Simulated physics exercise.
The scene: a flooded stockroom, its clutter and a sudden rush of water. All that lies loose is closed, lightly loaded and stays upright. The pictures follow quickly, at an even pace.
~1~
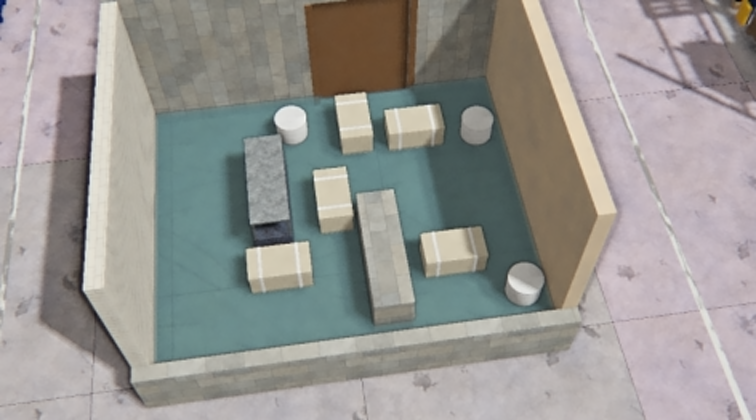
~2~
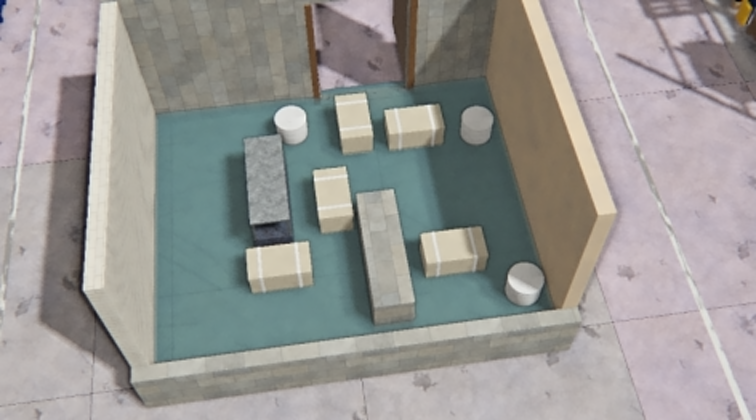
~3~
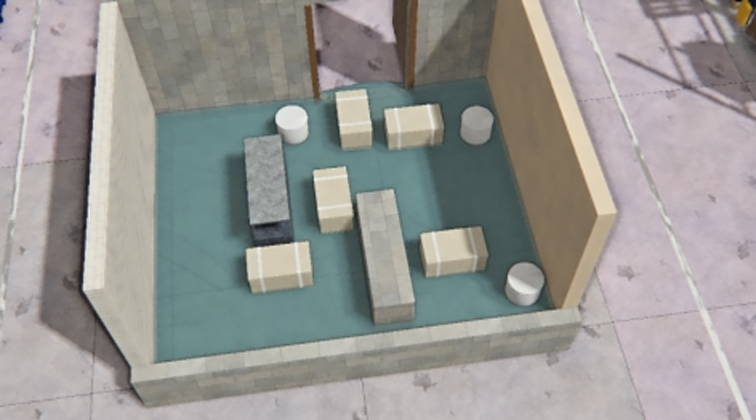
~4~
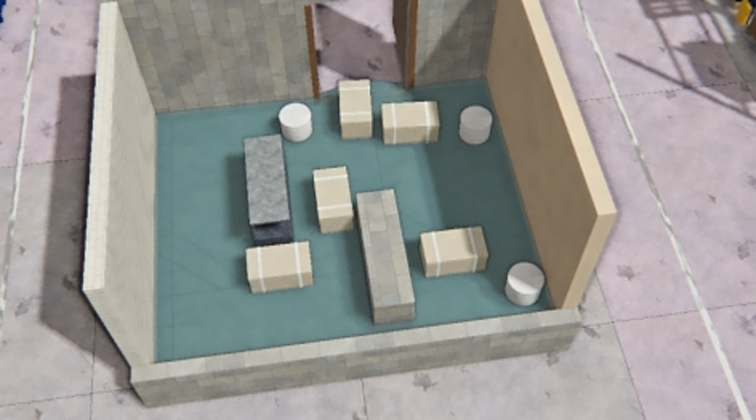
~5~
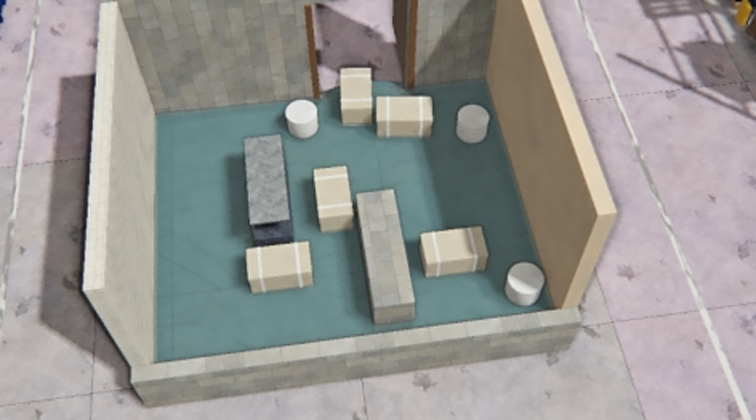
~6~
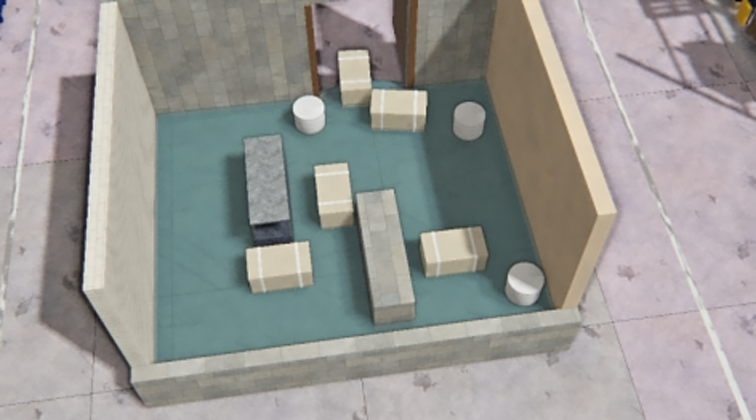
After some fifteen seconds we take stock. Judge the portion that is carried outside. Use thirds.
Share: One to two thirds.
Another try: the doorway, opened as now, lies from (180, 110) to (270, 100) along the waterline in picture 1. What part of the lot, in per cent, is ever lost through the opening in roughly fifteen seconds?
Near 50 in a hundred.
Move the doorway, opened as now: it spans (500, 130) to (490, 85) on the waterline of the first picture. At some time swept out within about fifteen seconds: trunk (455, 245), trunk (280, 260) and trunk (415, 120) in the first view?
In turn: Still in, no, carried outside.
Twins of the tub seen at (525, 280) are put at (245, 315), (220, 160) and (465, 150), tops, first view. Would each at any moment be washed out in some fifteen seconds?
In turn: Kept in, yes, carried outside.
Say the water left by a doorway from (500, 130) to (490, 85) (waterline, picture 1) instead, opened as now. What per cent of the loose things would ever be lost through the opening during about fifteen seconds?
About 40 per cent.
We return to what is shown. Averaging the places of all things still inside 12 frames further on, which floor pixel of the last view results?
Near (414, 205).
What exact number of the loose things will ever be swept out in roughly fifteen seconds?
The number is 5.
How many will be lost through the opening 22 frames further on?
That makes 5.
A moment on, 1 of 8 are out; 7 afloat.
Next, 3 of 8 are out; 5 afloat.
Later, 5 of 8 are out; 3 afloat.
In the end, 5 of 8 are out; 3 afloat.
